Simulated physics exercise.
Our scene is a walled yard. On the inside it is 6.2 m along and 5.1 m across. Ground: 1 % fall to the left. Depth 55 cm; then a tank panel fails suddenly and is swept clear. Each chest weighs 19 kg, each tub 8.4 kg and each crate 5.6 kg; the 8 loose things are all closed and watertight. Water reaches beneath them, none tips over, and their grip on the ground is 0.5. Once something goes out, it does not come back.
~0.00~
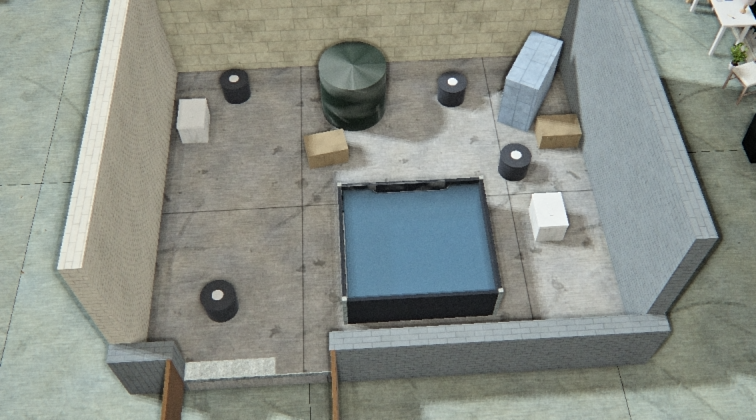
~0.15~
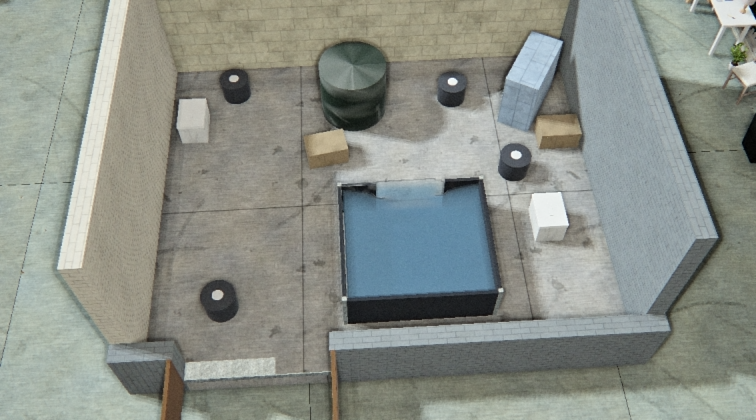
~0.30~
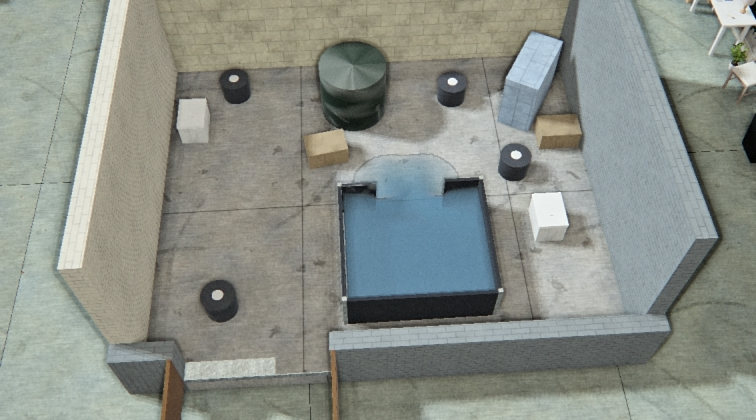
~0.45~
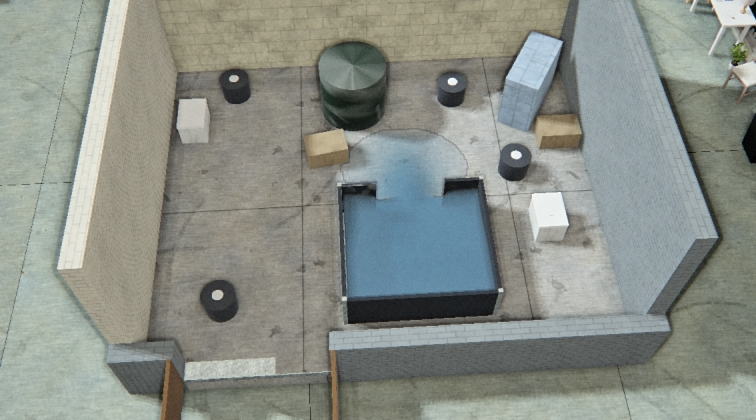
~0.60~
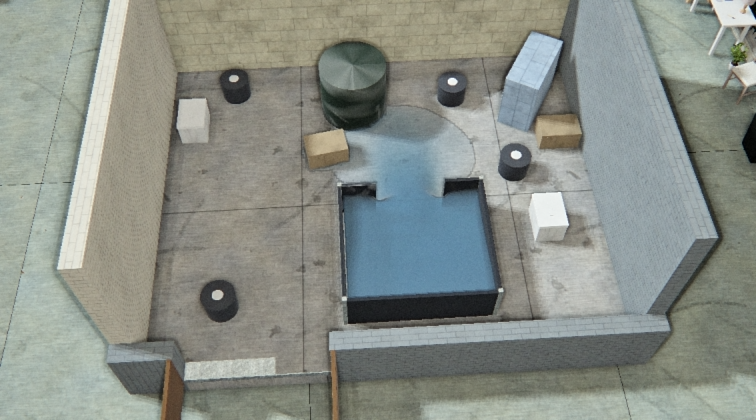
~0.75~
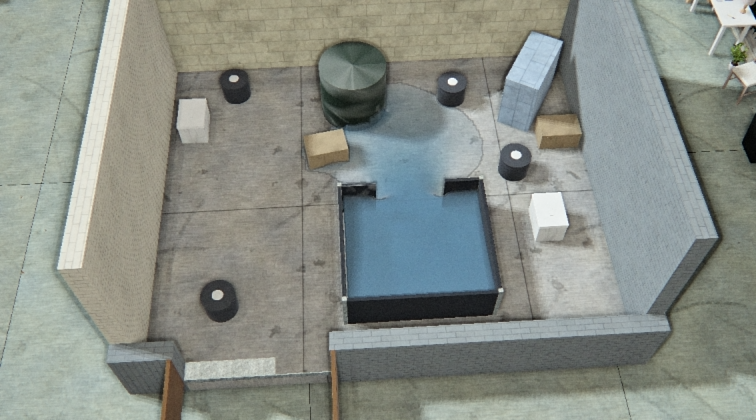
At first, a square dark-walled tank of blue water sits in a walled yard among scattered boxes, short dark cylinders and a large green drum. Water then pours through a gap in the tank's far side and spreads across the floor in a widening rounded sheet, while the surrounding objects stay still.
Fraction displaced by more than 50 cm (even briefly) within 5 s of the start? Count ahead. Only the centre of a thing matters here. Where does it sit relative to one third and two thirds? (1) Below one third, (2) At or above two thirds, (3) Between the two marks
3.
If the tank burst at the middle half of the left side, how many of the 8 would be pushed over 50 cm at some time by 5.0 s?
The answer then is 3.
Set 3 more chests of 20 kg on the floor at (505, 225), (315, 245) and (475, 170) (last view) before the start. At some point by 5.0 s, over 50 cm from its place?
First falls shy, second falls shy, third falls shy.
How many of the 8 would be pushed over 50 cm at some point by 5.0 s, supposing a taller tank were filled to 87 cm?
That would give 7.
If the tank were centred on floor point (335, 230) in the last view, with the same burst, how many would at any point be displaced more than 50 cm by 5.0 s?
Result: 4 of them.
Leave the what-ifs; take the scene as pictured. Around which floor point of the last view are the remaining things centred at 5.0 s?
(372, 185).
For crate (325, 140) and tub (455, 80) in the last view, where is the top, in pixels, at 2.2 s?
They end up about (234, 146) and (517, 47) in the last view.
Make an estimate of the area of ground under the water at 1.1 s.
About 8.5 m2.
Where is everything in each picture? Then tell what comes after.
The first frame shows a crate at (326, 142), on the bottom; a chest at (551, 209), on the bottom; water covers 3.2 m2; 0 of 8 have shifted.
The second frame shows a crate at (326, 142), on the bottom; a chest at (551, 209), on the bottom; water covers 3.7 m2; 0 of 8 have shifted.
The third frame shows a crate at (326, 142), on the bottom; a chest at (551, 209) rests on the ground; 4.4 m2 under water; 0 of 8 have shifted.
The fourth frame shows a crate at (326, 142), on the bottom; a chest at (551, 209), on the bottom; water covers 5.3 m2; 0 of 8 have shifted.
The fifth frame shows a crate at (326, 142) rests on the ground; a chest at (551, 209) rests on the ground; water covers 6.1 m2; 0 of 8 have shifted.
The sixth frame shows a crate at (326, 142), on the bottom; a chest at (551, 209), on the bottom; 6.8 m2 under water; 0 of 8 have shifted.
After 1.1 s 0 of 8 are over 50 cm from their spots; 0 afloat.
After 2.2 s 2 of 8 are over 50 cm from their spots; 1 afloat.
After 3.5 s 4 of 8 are over 50 cm from their spots; 3 afloat.
After 5.0 s 5 of 8 are over 50 cm from their spots, and 5 have been at some point; 3 afloat.
